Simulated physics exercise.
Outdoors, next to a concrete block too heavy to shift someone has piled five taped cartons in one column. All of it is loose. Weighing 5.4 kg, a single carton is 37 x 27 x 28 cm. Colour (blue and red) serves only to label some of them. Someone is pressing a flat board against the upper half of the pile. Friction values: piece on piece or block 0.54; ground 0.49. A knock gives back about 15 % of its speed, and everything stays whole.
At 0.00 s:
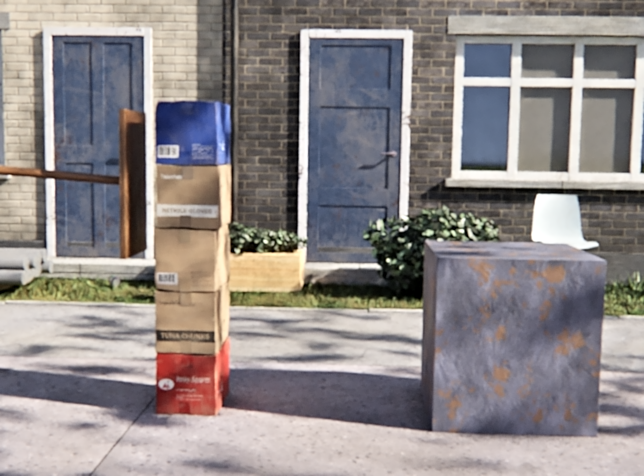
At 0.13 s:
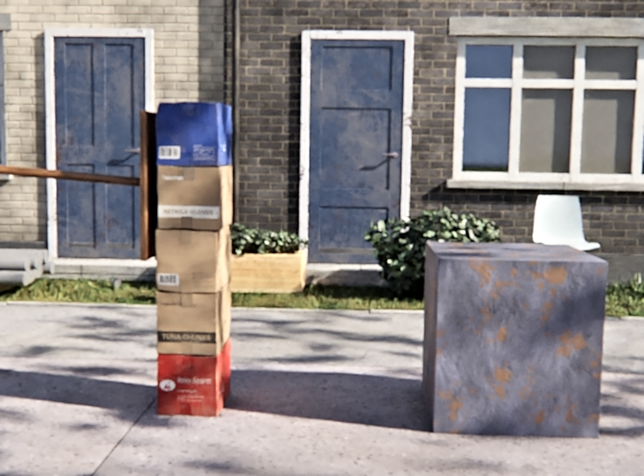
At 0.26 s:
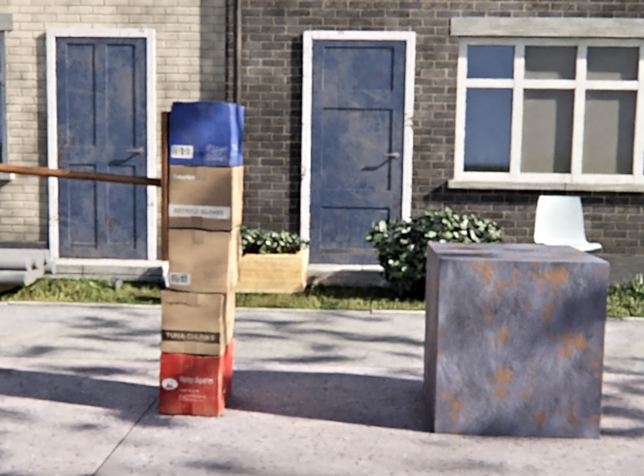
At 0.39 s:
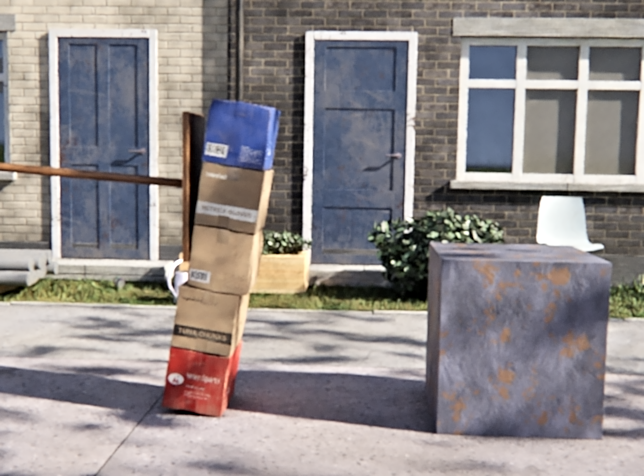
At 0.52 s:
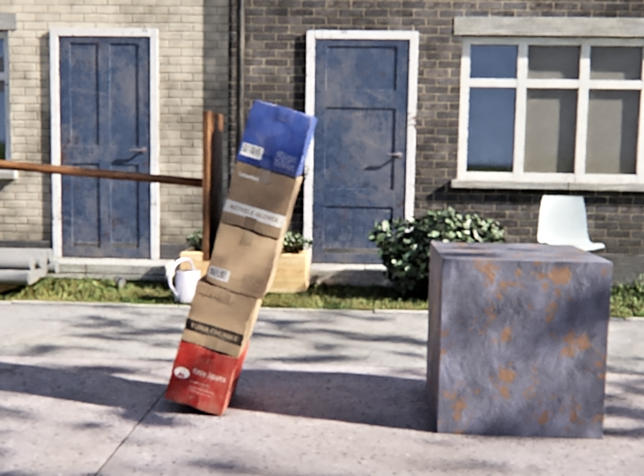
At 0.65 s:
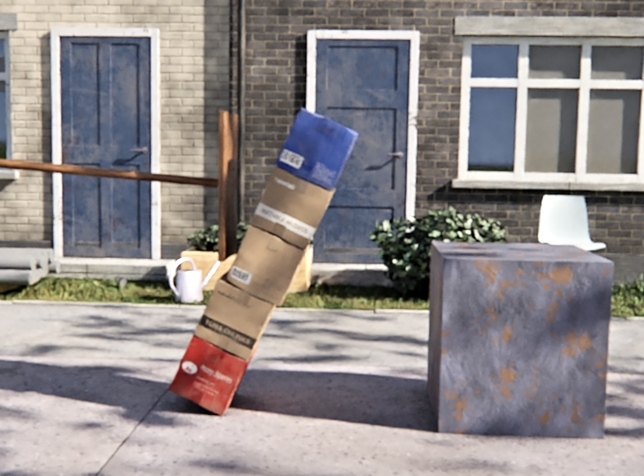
In this clip, an upright board moves in from the left and presses against the upper part of a stack of five cartons, blue on top and red at the bottom, and the whole stack leans steadily further right.
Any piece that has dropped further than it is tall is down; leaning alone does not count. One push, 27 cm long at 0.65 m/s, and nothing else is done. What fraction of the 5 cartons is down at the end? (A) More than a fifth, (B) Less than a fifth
More than a fifth.
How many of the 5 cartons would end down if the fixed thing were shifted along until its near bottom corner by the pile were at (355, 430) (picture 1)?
In that setup, 1.
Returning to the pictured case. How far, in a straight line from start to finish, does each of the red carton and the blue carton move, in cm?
Approx. distance from start in cm - red 0, blue 120.
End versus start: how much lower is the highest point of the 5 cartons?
Roughly 35 centimetres.
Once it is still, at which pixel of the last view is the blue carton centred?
Resting position, last image: About (462, 220).
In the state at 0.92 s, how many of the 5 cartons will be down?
The number reaches 1 by then.
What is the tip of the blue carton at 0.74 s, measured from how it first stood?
It sits at about 30 degrees.
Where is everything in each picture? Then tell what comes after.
In the first picture (places mark the middle of the side facing us), board (122, 164) 13 cm short; red carton (186, 385); blue carton (186, 133); nothing disturbed.
In the second picture, board (143, 165) 46 mm short; blue carton (187, 134).
In the third picture, board (164, 166) 39 mm in; blue carton (200, 134) shifted 50 mm; 3 disturbed, none down.
In the fourth picture, board (185, 167) 12 cm in; blue carton (237, 134) leaning 8°; red carton (195, 383) leaning 8°; 5 disturbed, none down.
In the fifth picture, board (206, 166) 21 cm in; blue carton (275, 138) leaning 16°; red carton (201, 379) leaning 16°; 5 disturbed, none down.
In the sixth picture, board (222, 166) 27 cm in; blue carton (316, 149) leaning 24°; red carton (208, 376) leaning 24°; steepest lean 24°, the carton at (291, 209); 5 disturbed, none down.
After 0.74 s, none of the 5 cartons down, 5 disturbed; blue carton leaning 31°, 11 cm lower; red carton leaning 31°.
After 0.92 s, 1 of the 5 cartons down; red carton leaning 51°; blue carton leaning 51°, 37 cm lower.
After 1.26 s, 3 of the 5 cartons down; blue carton on its side; red carton on its side.
At rest (1.8 s), 4 of the 5 cartons down; red carton on its side; blue carton on its side. That is 80 per cent. As the last picture would show them, middles, red carton near (209, 376), blue carton near (462, 220).
